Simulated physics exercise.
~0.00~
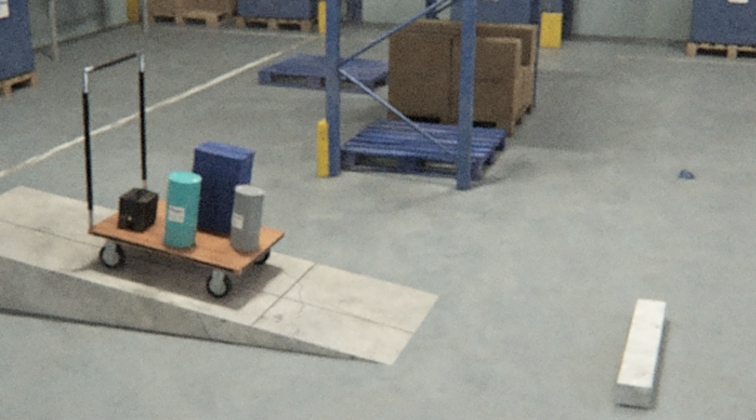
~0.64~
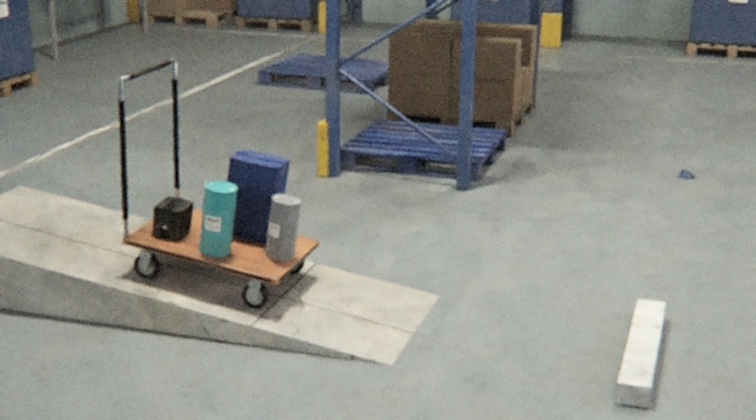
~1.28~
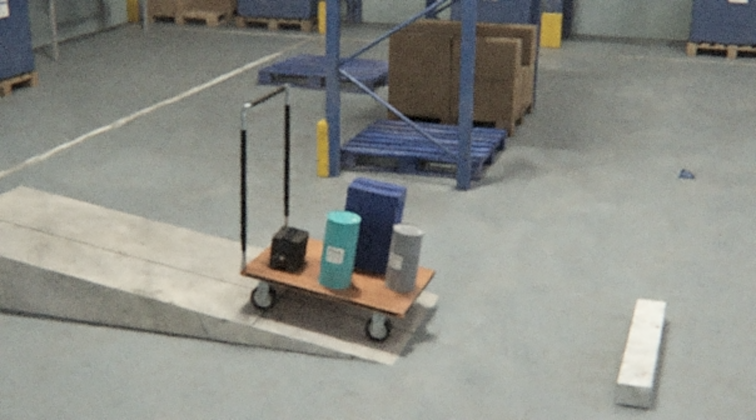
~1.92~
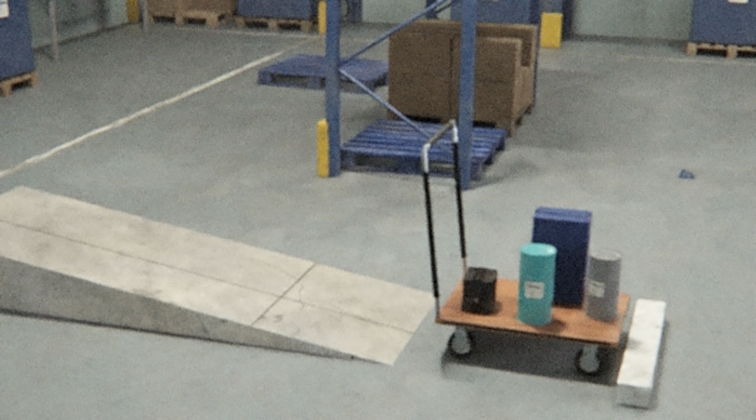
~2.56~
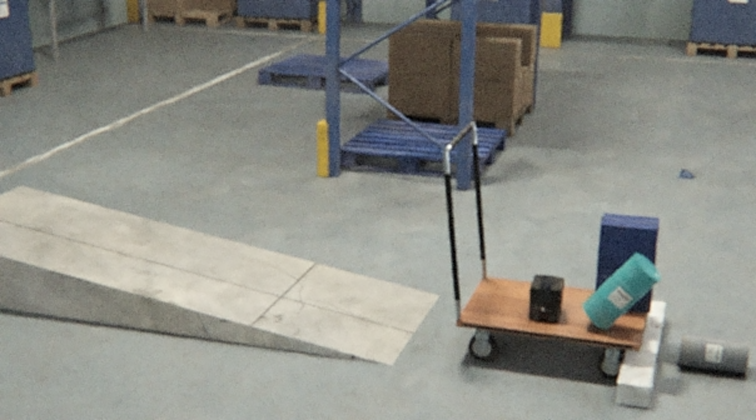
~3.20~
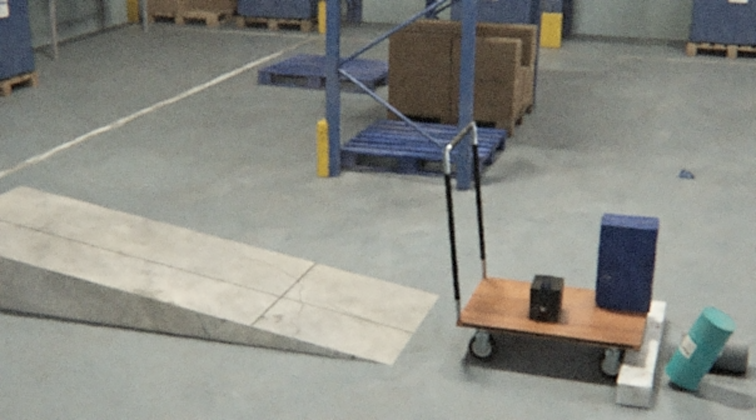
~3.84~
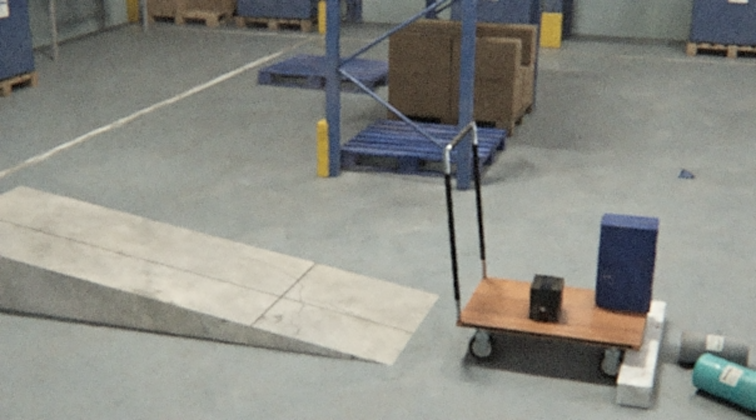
In the video, a trolley carrying a black parcel, turquoise and grey canisters, and a blue box rolls right down a ramp and stops at a pale kerb. The canisters topple off and end lying on the floor beyond it, while the parcel and box slide forward but stay upright aboard.
